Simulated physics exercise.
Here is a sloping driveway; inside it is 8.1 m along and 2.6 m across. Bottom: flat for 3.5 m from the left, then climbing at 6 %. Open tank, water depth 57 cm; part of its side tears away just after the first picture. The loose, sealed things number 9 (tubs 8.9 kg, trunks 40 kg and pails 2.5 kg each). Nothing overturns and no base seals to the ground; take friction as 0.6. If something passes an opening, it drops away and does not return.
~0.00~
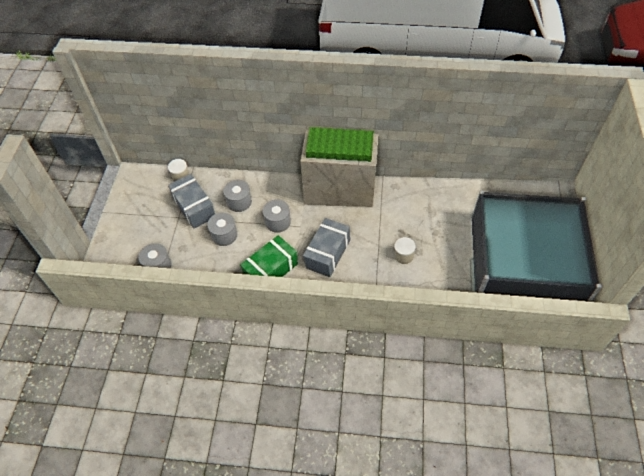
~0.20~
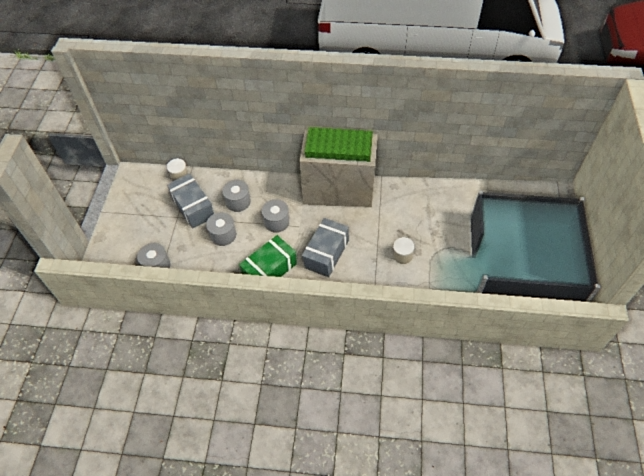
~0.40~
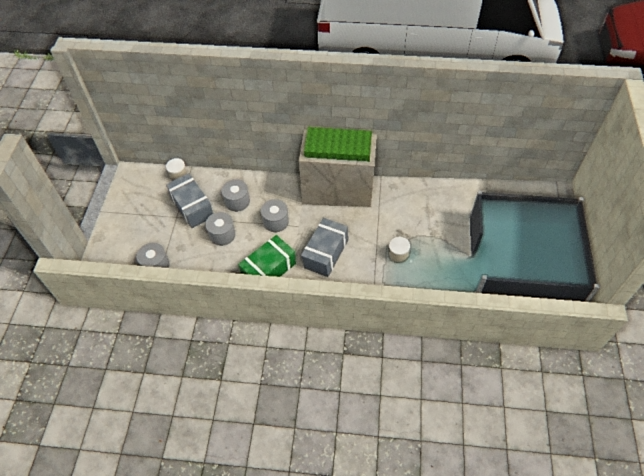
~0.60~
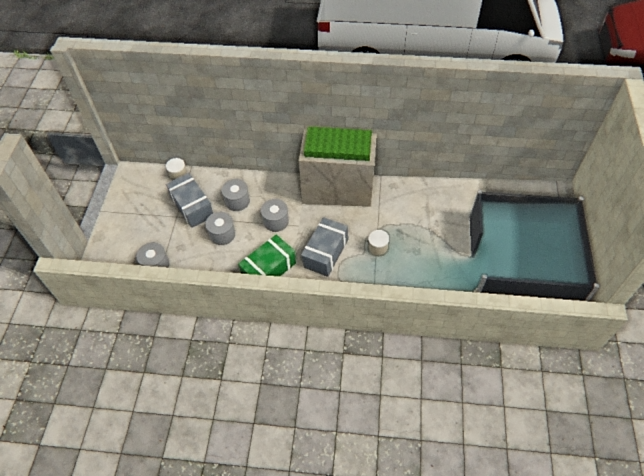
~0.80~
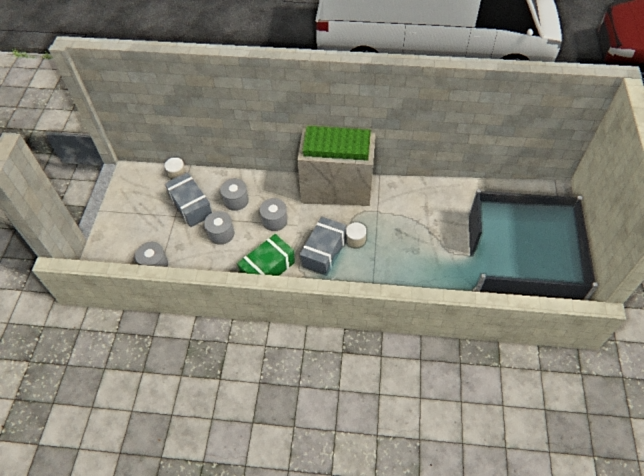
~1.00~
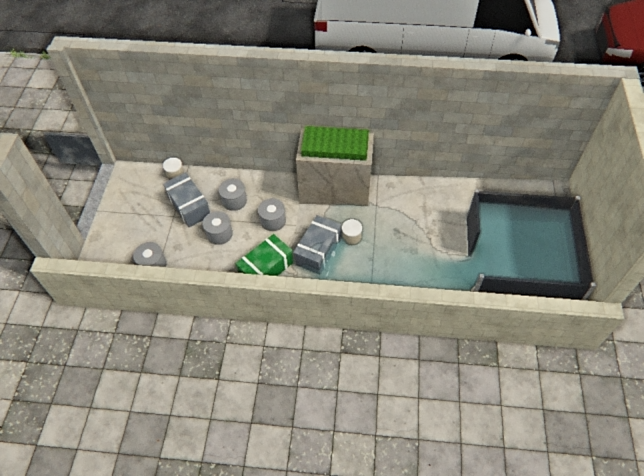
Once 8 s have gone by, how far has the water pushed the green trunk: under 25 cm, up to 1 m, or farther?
Farther.
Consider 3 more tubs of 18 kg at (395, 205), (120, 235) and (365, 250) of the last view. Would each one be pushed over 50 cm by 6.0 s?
Listed order: Below the mark, above the mark and above the mark.
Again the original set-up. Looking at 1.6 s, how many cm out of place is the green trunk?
Close to 50 cm.
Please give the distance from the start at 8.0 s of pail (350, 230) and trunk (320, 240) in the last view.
First: 200 cm. Second: 200 cm.
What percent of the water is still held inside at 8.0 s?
Around 70 per cent of the water is still in there.
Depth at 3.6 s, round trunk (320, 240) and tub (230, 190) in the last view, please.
About 10 and 9 cm.
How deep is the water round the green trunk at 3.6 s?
Depth: About 10 cm.
After 1.6 s the green trunk is near (241, 240), 0.5 m from its start, aground; 0 of 9 are out; 1 afloat.
After 3.6 s the green trunk is near (198, 230), 1.2 m from its start, aground; 0 of 9 are out; 4 afloat.
After 5.6 s the green trunk is near (136, 241), 2.1 m from its start, afloat; 2 of 9 are out; 6 afloat.
After 8.0 s the green trunk is near (108, 236), 2.6 m from its start, afloat; 2 of 9 are out; 5 afloat.
